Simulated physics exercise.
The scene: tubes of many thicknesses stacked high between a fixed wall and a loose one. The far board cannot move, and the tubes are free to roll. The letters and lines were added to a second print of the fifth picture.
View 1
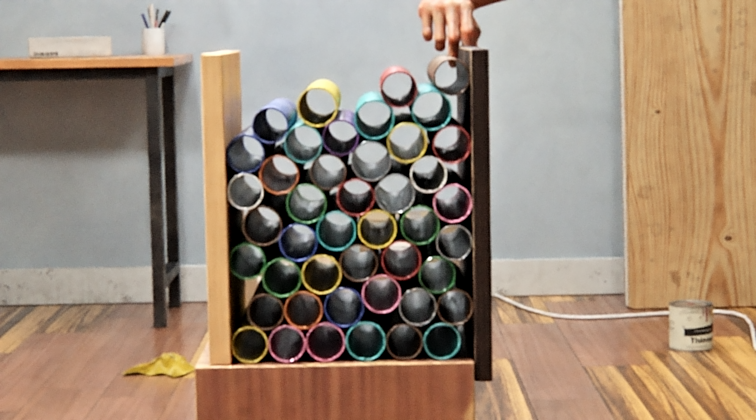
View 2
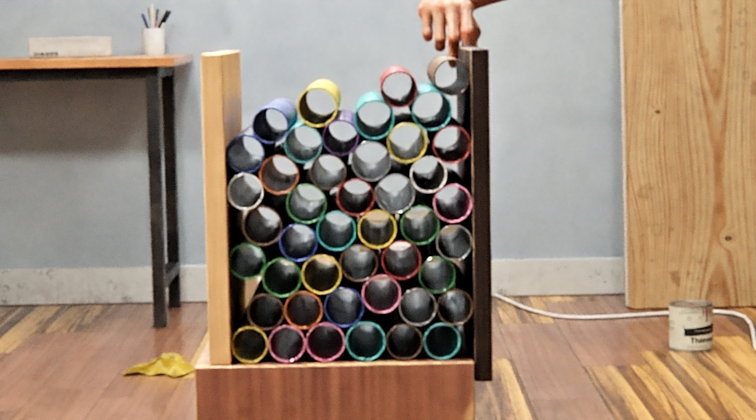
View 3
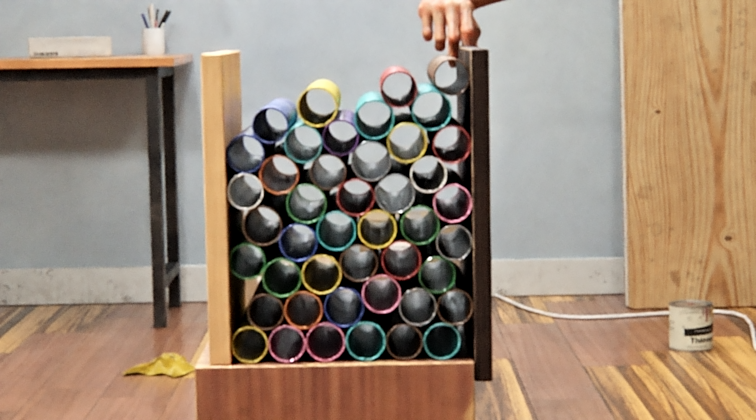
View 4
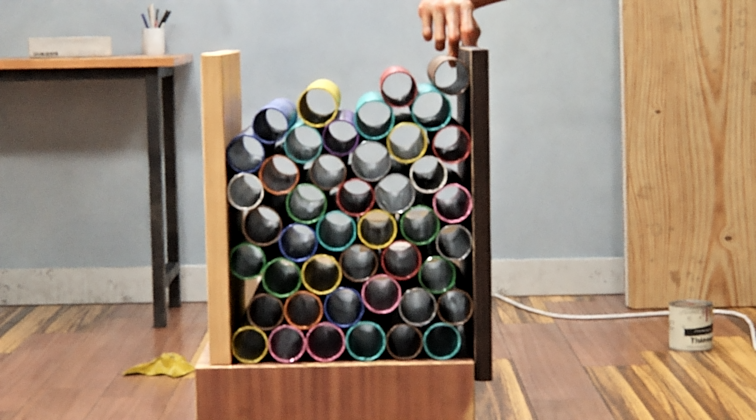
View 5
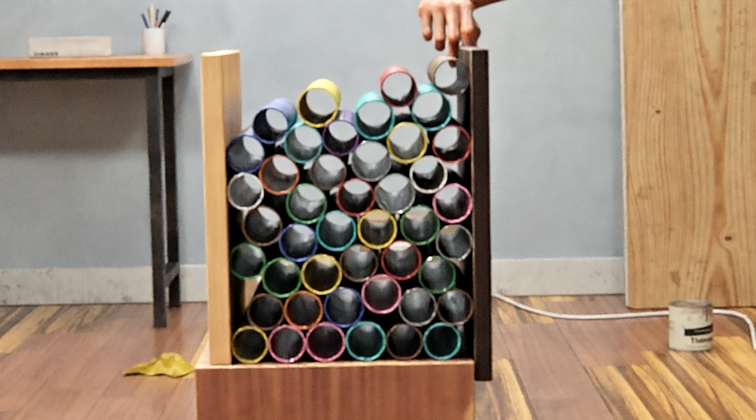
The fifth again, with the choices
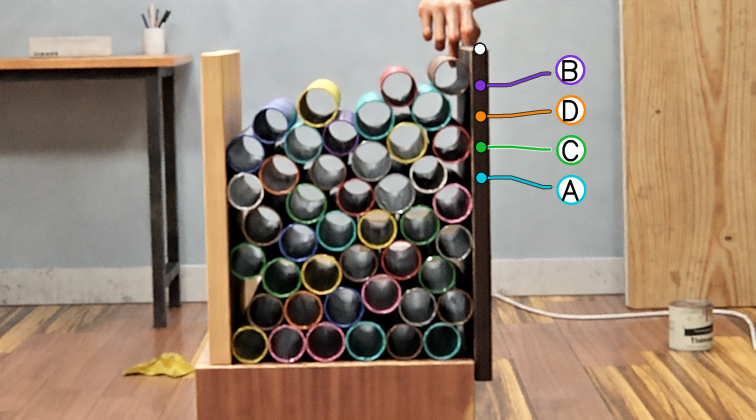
In a room with a wooden floor, a hand holding a tube atop a stack of colourful-rimmed tubes between upright boards, nothing visibly moving.
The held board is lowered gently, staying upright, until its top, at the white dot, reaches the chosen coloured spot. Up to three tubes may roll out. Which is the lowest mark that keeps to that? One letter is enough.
A is the limit.
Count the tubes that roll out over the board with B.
At B the number is none.
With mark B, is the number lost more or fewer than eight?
It loses fewer than eight.
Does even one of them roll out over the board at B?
No, at B.
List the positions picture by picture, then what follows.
A purple tube (340, 138); a blue tube (271, 125); side board (473, 201), in the first frame.
Side board (473, 201); a yellow tube (249, 345), in the second frame.
A turquoise tube (442, 341); a pink tube (382, 294), in the third frame.
A red tube (401, 260); a turquoise tube (337, 231), in the fourth frame.
A grey tube (395, 194); a brown tube (328, 172); a purple tube (340, 138), in the fifth frame.
On the marked copy, A at (481, 178); B at (480, 86); C at (481, 148); D at (481, 116); the white dot at (480, 49).
Taking A. A third of the way, top of the board (471, 109).
Two thirds of the way, top of the board (472, 175).
When it is over, top of the board (472, 178), one out over the board.
As for the rest, B none out over the board; C one out over the board; D none out over the board.
